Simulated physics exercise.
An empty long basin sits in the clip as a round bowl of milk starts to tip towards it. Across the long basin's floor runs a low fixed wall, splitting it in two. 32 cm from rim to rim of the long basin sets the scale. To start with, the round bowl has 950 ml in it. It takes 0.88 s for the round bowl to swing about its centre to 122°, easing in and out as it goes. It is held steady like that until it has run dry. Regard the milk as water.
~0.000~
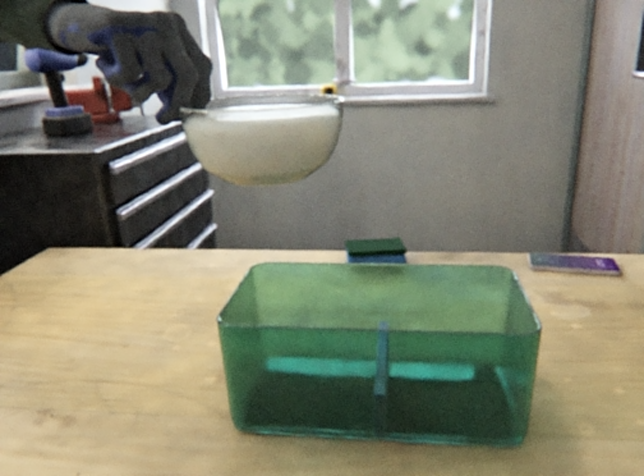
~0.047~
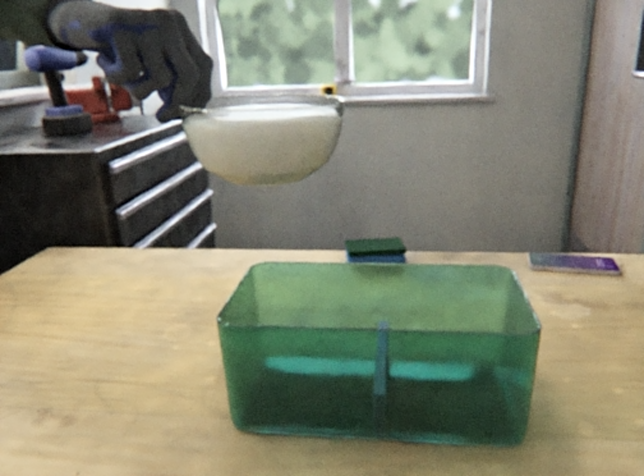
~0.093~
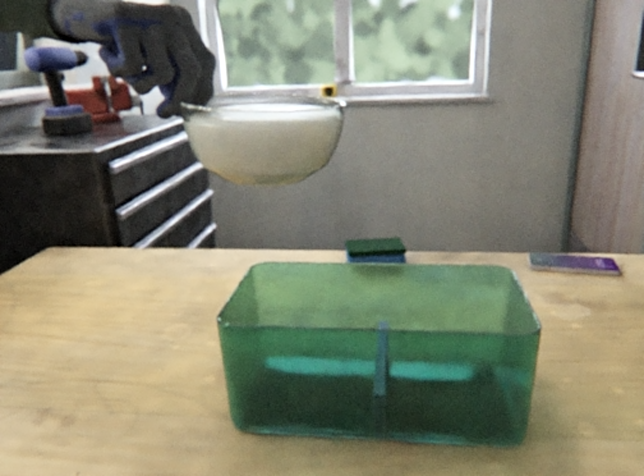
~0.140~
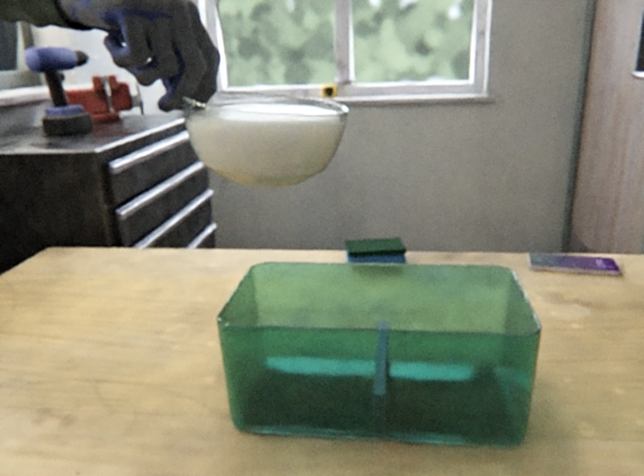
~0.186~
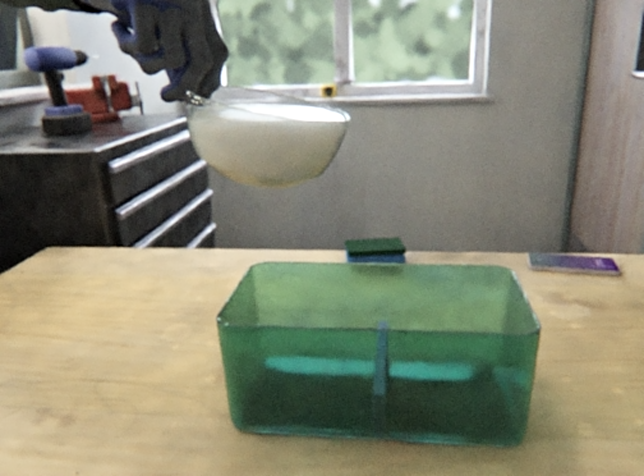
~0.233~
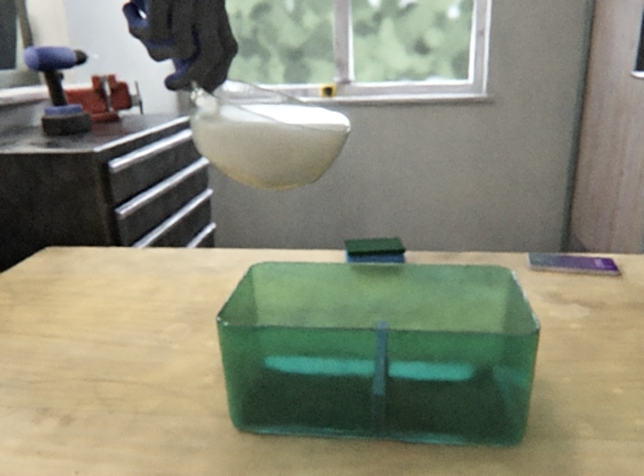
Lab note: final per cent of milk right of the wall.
Approx. 70 %.
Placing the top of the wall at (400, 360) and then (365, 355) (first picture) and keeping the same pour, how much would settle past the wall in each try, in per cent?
Roughly 55 per cent, then 80 per cent.
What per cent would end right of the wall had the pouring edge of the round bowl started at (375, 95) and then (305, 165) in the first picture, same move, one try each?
In order, 80 and 25 per cent.
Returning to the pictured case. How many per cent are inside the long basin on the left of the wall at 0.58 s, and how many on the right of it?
About 1 left, about 30 right.
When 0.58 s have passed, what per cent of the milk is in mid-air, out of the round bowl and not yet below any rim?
About 48 per cent.
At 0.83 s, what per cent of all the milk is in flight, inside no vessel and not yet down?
Estimated airborne part: Roughly 3 per cent.
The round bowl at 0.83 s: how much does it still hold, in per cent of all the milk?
0 in a hundred, give or take.
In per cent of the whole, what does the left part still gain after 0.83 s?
That works out to roughly 3 per cent of the whole.
By 0.58 s the tilt is 90° and 21 per cent is still to pour, 1 is left of the wall and 31 right of it.
By 0.83 s the tilt is 121° and 0 per cent is still to pour, 26 is left of the wall and 71 right of it.
By 1.09 s the tilt is 122° and 0 per cent is still to pour, 29 is left of the wall and 70 right of it.
By 1.38 s the tilt is 122° and 0 per cent is still to pour, 29 is left of the wall and 70 right of it.
At rest 29 per cent lies left of the wall, 70 right of it and 1 outside.
